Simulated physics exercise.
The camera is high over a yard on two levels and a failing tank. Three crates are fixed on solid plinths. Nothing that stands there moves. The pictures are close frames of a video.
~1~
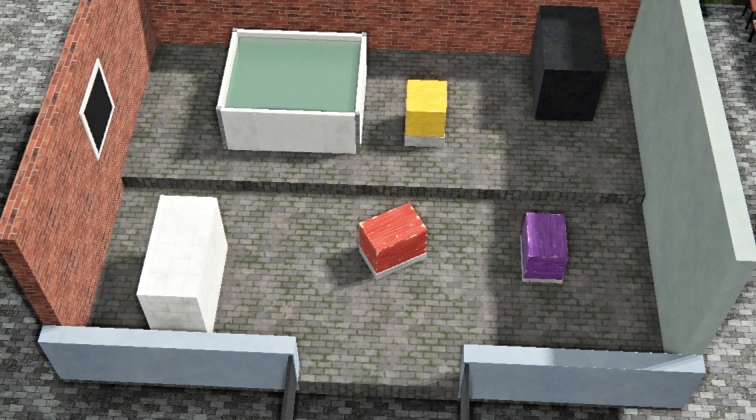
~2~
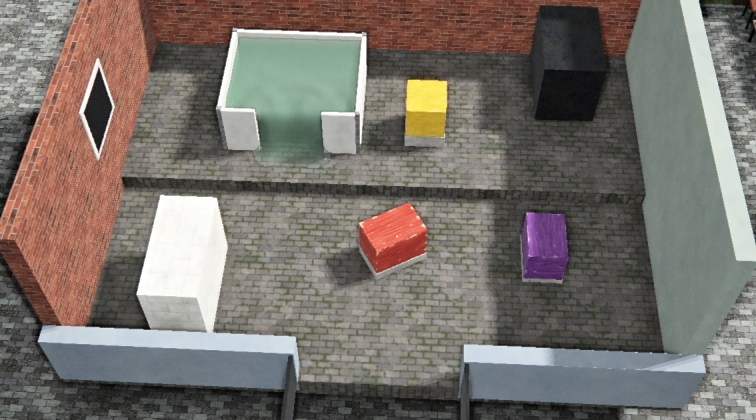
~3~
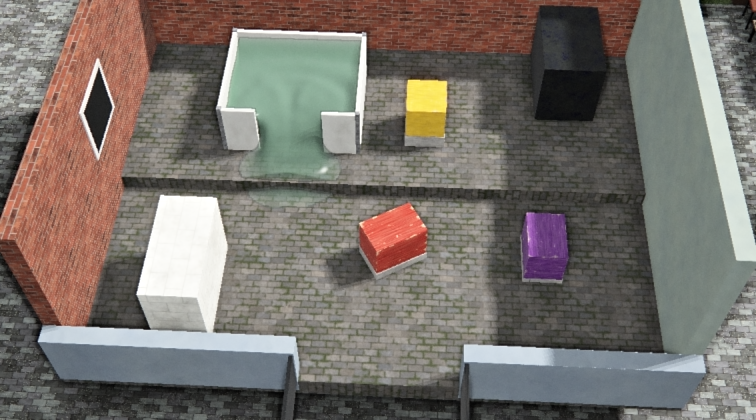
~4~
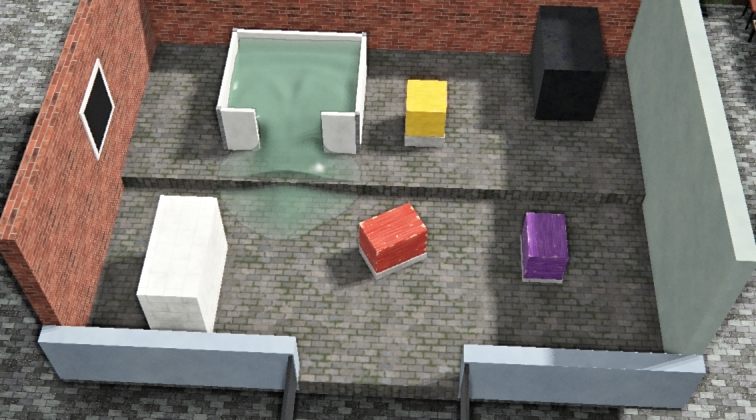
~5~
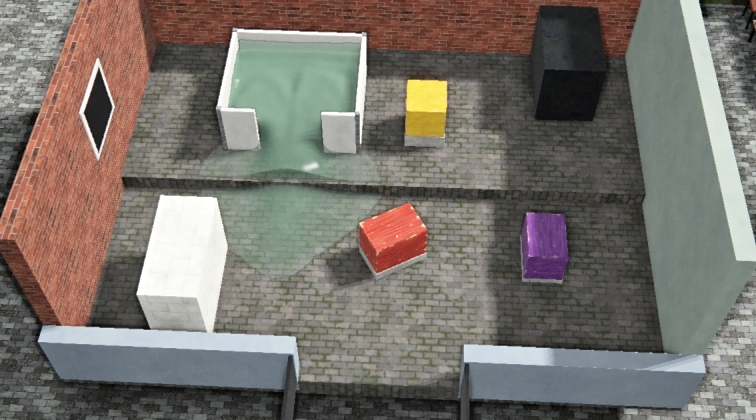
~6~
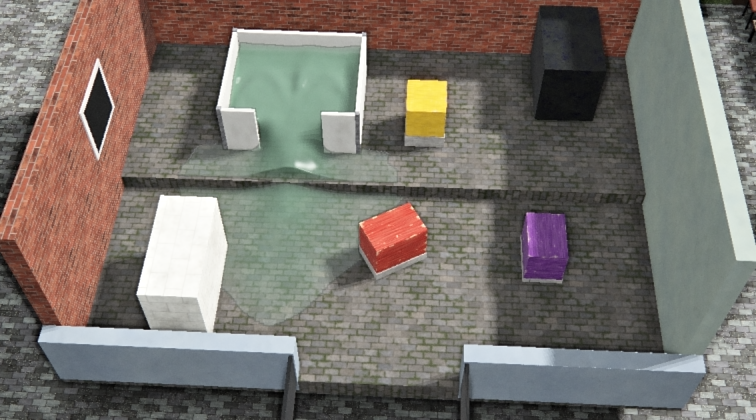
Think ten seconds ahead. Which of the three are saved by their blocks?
In the end: The red crate is wetted; the yellow crate escapes dry; the purple crate escapes dry.
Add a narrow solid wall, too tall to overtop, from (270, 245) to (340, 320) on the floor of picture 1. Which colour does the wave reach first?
I say the crate marked red.
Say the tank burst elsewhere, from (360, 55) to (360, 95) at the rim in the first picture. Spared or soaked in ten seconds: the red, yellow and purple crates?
Then: The red crate ends up wet, the yellow crate gets wet, the purple crate is topped.
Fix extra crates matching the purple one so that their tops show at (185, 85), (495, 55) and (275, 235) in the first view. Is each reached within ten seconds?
In that order: Remains dry, is safe, is soaked.
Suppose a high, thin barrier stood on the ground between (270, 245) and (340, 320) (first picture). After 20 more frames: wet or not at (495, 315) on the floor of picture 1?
Answer: Wet.
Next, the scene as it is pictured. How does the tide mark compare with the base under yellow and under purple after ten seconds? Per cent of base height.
Near 0 and 70 in a hundred.
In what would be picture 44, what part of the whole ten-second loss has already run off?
Near 70 in a hundred.
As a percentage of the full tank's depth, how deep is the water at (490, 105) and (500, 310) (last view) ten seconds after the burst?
About 0 and 4 per cent.
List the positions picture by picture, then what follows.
The open tank at (294, 75) is whole and still, in the first frame.
The front is at (325, 159), out from the gap at (291, 138), in the second frame.
The front is at (270, 202), out from the gap at (291, 138), in the third frame.
The front is at (273, 235), out from the gap at (291, 139), in the fourth frame.
Water pours out at (291, 138) and has run to (289, 271), in the fifth frame.
Water pours out at (291, 138) and has run to (262, 315), in the sixth frame.
A moment on, water covers 25 % of the floor; the red crate water round its plinth, the yellow crate not reached, the purple crate not reached.
Next, water covers 35 % of the floor; the red crate water round its plinth, the yellow crate not reached, the purple crate water round its plinth.
Then, water covers 40 % of the floor; the red crate water round its plinth, the yellow crate not reached, the purple crate water round its plinth.
Later, water covers 45 % of the floor; the red crate water round its plinth, the yellow crate not reached, the purple crate water round its plinth.
In the end, water covers 55 % of the floor; the red crate was topped, the yellow crate stayed above the water, the purple crate stayed above the water.
